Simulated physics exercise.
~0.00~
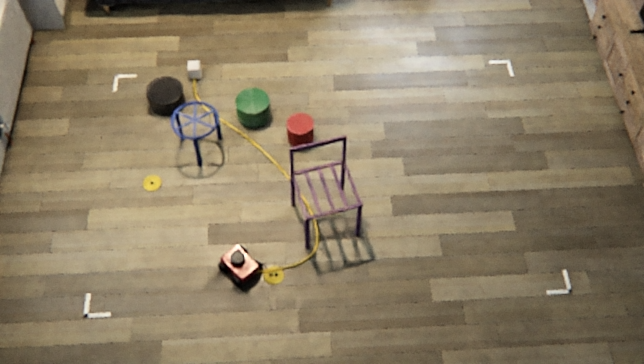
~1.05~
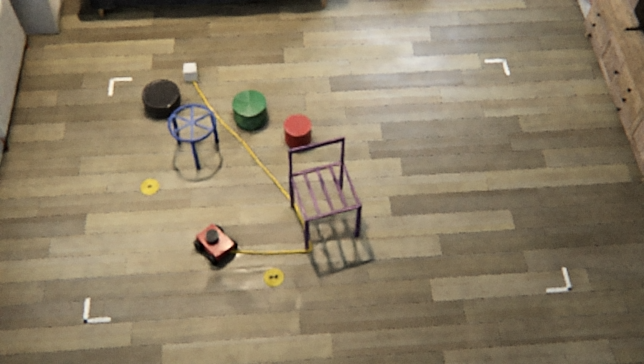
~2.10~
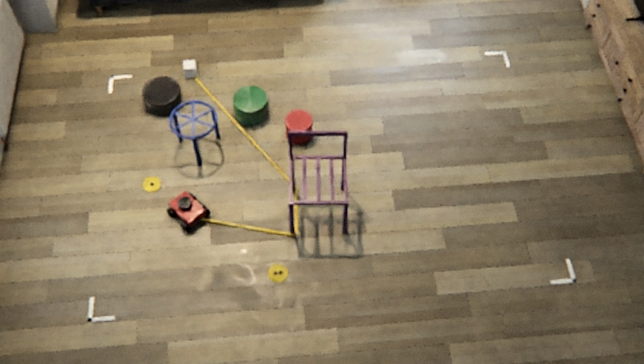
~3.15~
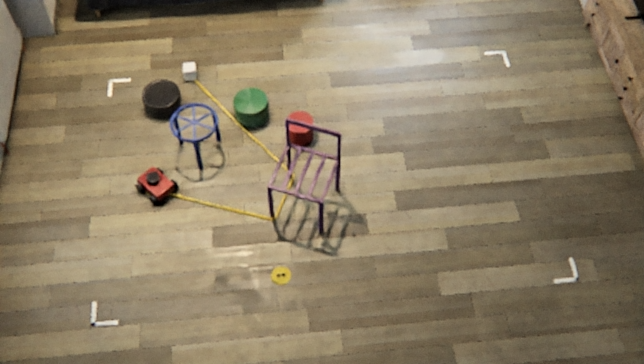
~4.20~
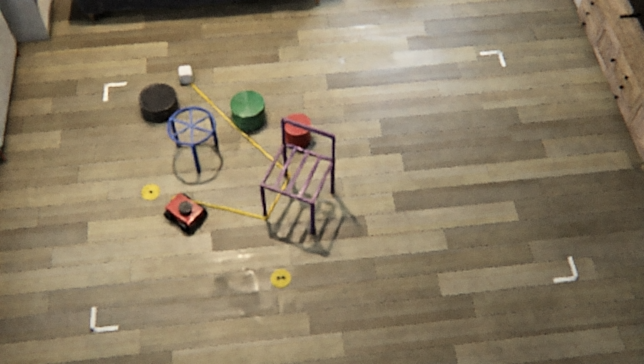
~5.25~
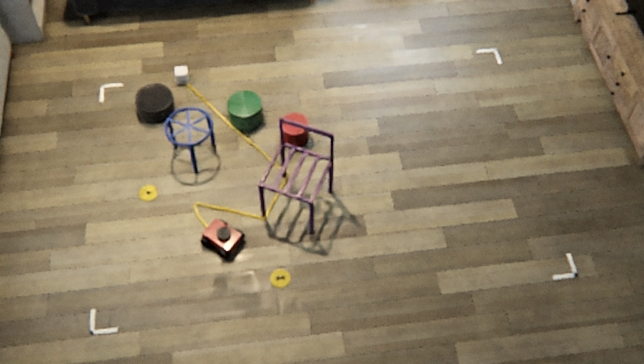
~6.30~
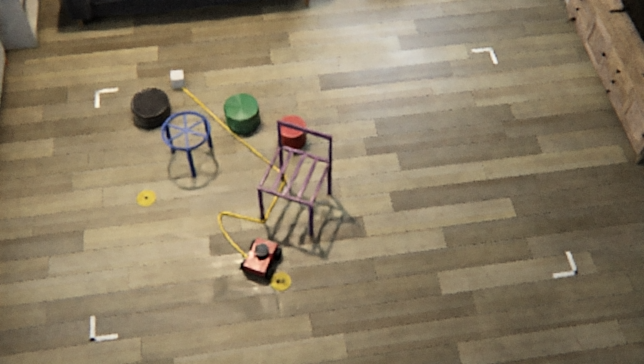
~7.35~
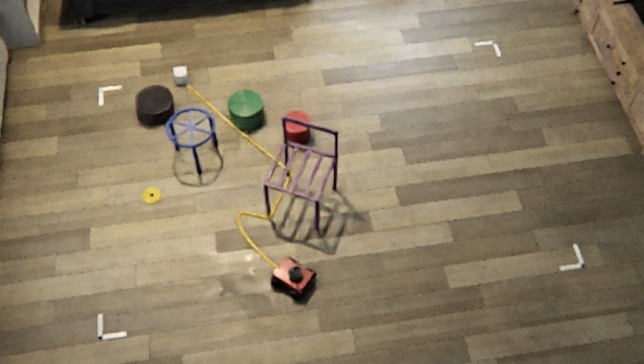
A cart drags the purple chair left by its yellow lead, then returns lower right.
